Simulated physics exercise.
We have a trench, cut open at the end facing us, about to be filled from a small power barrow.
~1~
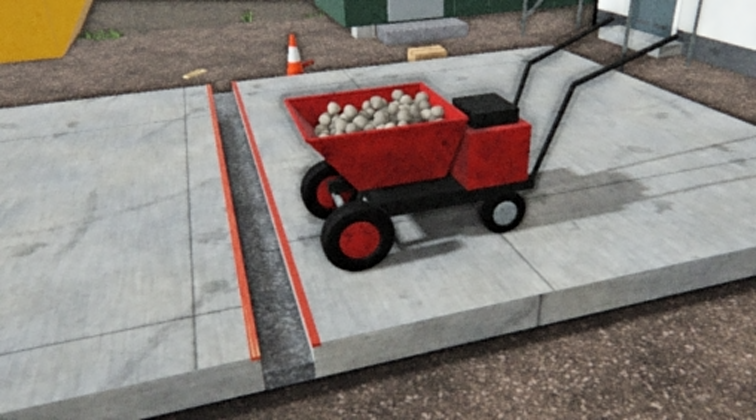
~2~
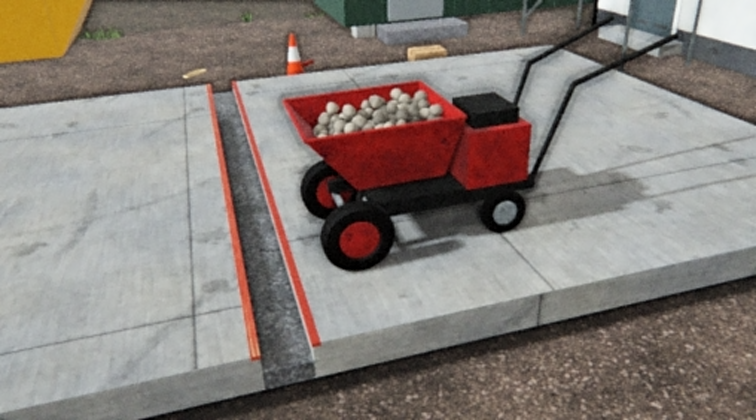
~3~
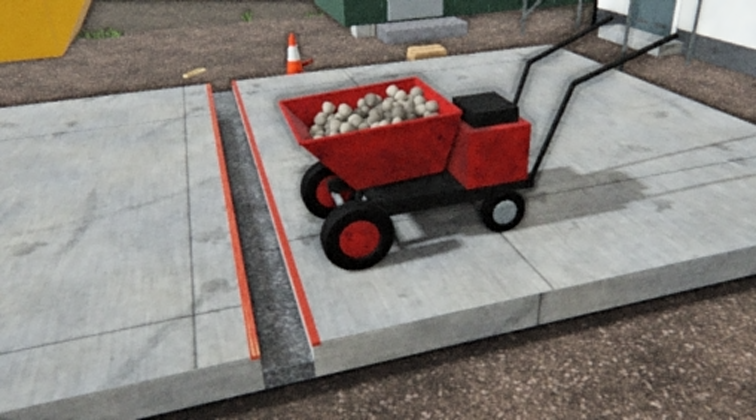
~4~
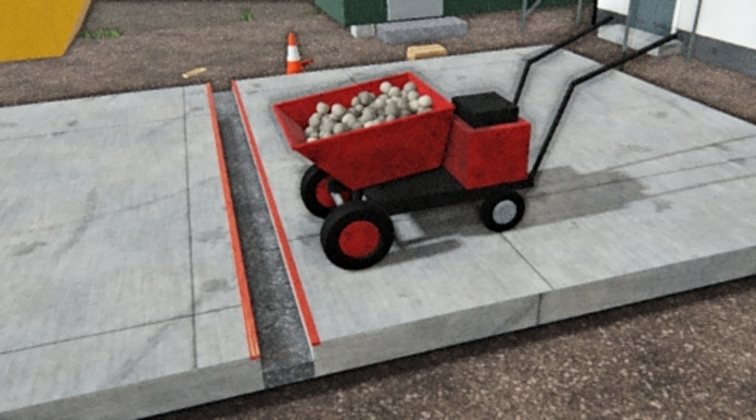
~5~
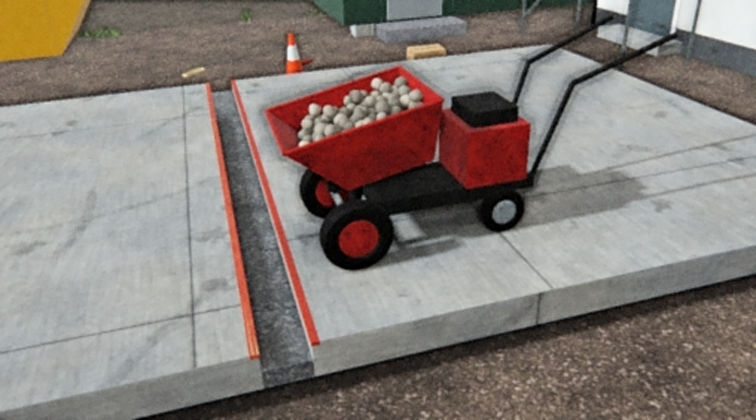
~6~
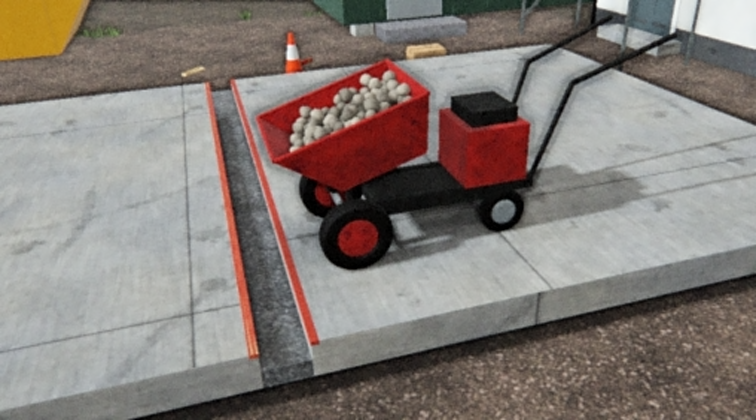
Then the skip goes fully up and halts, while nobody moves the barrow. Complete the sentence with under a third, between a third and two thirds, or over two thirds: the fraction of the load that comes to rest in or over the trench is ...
It is under a third.
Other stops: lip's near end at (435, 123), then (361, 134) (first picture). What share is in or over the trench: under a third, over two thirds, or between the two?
Record - trial one: Less than a third; trial two: In the middle band.
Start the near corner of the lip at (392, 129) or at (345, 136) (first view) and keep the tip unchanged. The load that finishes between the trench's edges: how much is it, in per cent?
The first stop gives 40 per cent; the second gives 30 per cent.
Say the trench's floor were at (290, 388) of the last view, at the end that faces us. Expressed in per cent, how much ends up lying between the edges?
The share would be roughly 0 per cent.
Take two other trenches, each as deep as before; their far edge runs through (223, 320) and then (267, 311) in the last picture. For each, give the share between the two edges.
First try: About 20 %; second try: About 0 %.
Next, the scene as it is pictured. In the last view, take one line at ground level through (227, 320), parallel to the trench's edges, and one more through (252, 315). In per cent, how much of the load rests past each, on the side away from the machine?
Close to 60 % and 70 %, in that order.
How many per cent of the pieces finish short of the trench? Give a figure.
Result: Some 0 % of the load.
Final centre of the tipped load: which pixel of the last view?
Resting centre, last picture - approx. (183, 261).
Shortly afterwards, skip tipped steeply; the whole lot in the skip.
Next, skip tipped right over; near two thirds in the skip; near a quarter beyond it.
Some moments later, skip tipped right over; near a third in the skip; only a few in or heaped over the trench; near two thirds beyond it.
In the end, skip tipped right over; near a third in the skip; only a few in or heaped over the trench; near two thirds beyond it.
